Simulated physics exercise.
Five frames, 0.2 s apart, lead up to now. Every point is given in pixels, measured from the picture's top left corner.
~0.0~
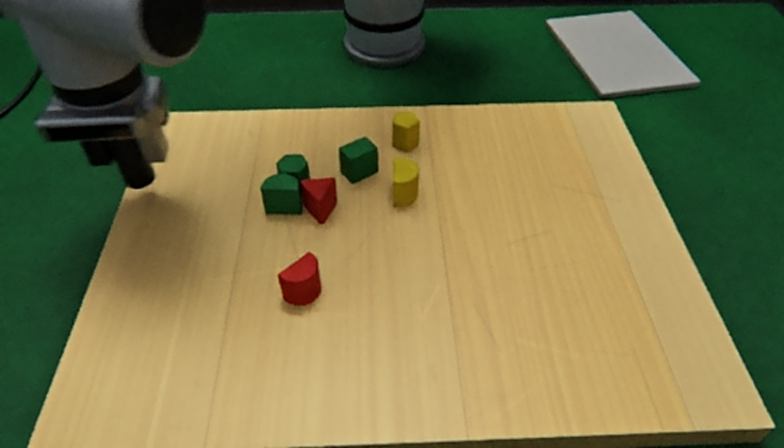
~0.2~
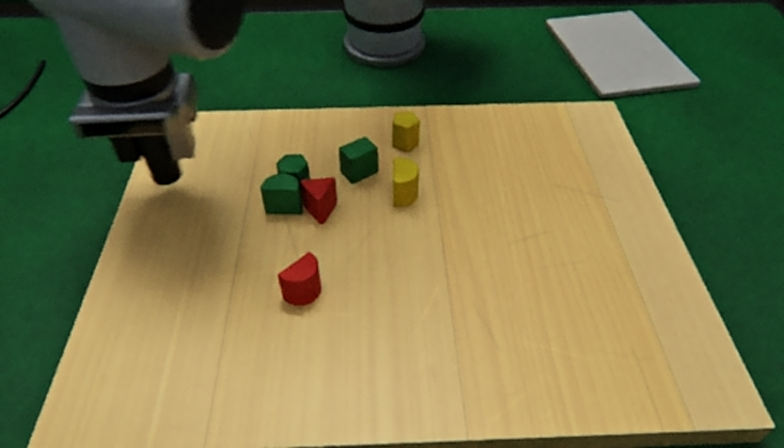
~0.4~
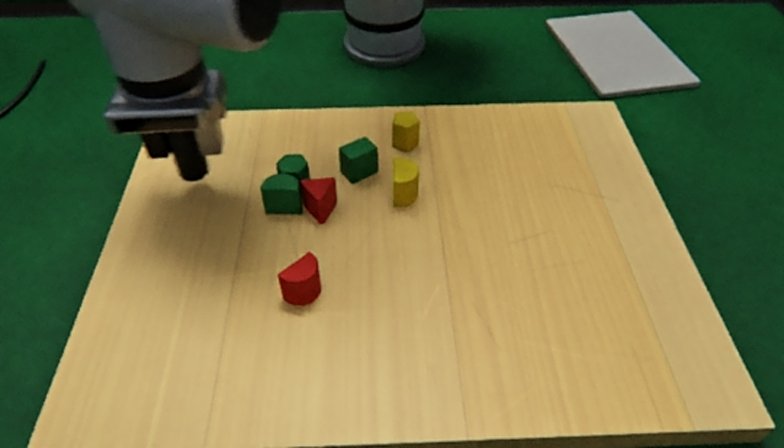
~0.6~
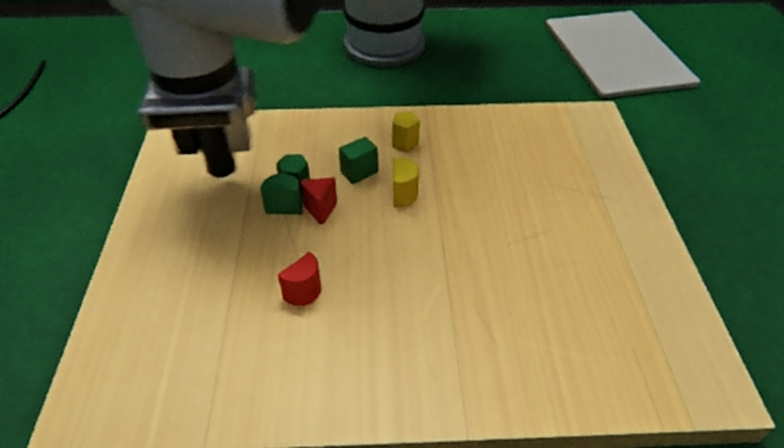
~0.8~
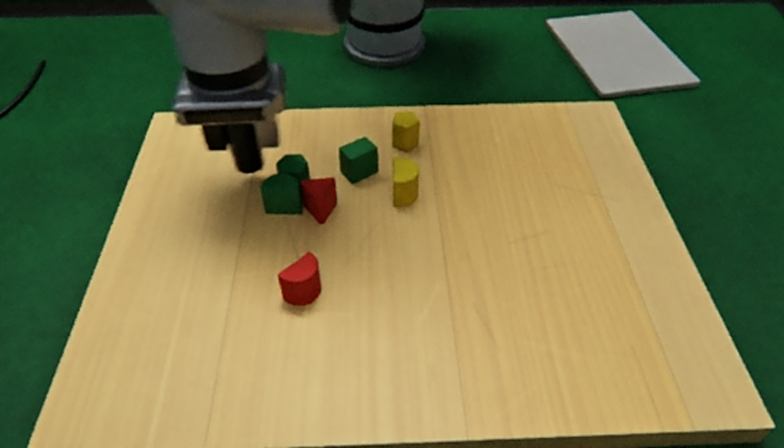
In the video, a robot arm with a dark rod moves steadily rightward above the left side of a wooden board, nearing a cluster of green and red blocks, while all the blocks, including two yellow ones, stay still.
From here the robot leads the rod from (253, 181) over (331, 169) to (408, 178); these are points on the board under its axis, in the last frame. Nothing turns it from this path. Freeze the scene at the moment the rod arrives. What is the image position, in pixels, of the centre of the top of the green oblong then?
The centre of its top face lies at (431, 144).
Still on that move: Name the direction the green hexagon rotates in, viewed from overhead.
The block spins clockwise.
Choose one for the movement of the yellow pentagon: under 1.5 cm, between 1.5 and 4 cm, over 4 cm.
It goes under 1.5 cm.
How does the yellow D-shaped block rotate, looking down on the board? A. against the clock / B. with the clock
Choice B: With the clock.
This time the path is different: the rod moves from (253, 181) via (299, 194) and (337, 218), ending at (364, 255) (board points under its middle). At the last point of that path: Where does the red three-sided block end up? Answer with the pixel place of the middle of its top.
The middle of its upper face will lie at (383, 245).
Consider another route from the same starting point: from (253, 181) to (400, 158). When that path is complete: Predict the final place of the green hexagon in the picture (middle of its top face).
It ends at (317, 166).
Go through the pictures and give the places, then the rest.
In the first frame, rod tip at (141, 179); block tops, green D-shaped block at (281, 182); green hexagon at (292, 163); green oblong at (358, 147); yellow D-shaped block at (404, 169); yellow pentagon at (406, 119).
In the second frame, rod at (167, 176); blocks unchanged.
In the third frame, rod at (195, 172); blocks unchanged.
In the fourth frame, rod at (222, 168); blocks unchanged.
In the fifth frame, rod at (250, 165); green D-shaped block at (281, 182); green hexagon at (292, 163); green oblong at (358, 147); yellow D-shaped block at (404, 169); yellow pentagon at (406, 119).
What follows on the original path. One third of the way, rod at (304, 155); green hexagon at (308, 164), turned 50° clockwise.
Two thirds of the way, rod at (357, 156); green hexagon at (308, 164), turned 50° clockwise; green oblong at (389, 148), turned 15° anticlockwise.
At the end, rod at (408, 162); green D-shaped block in place; green hexagon at (308, 164), turned 50° clockwise; green oblong at (431, 144), turned 85° anticlockwise; yellow D-shaped block at (416, 170), turned 60° clockwise; yellow pentagon in place.
